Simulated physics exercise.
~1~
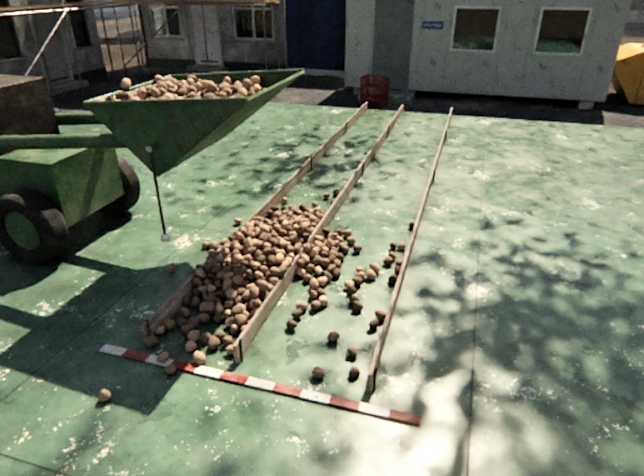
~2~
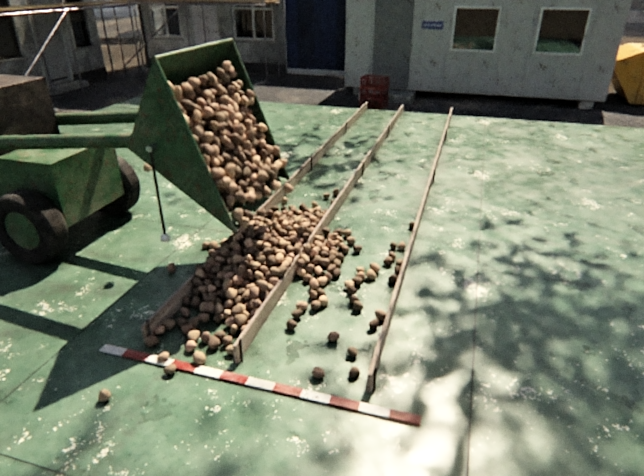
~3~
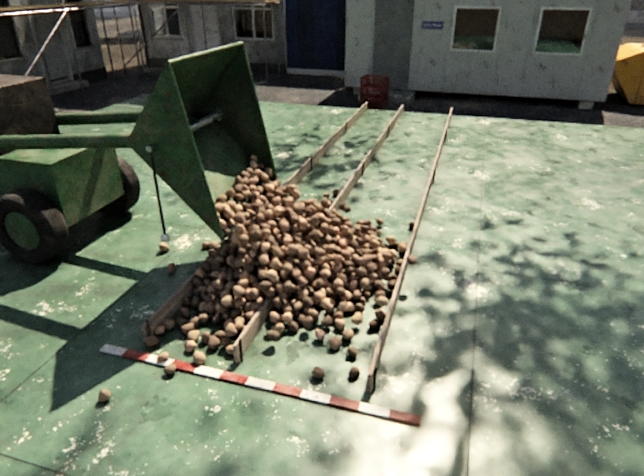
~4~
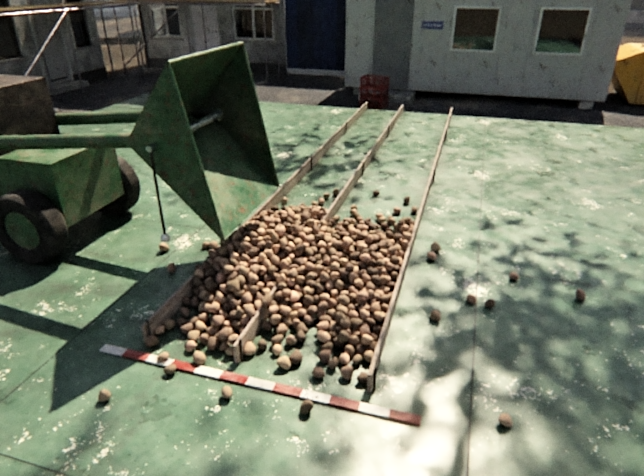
Green loader bucket tipping brown, potato-like stones onto an earlier heap between planks, the load spilling across both bays, a few rolling beyond.
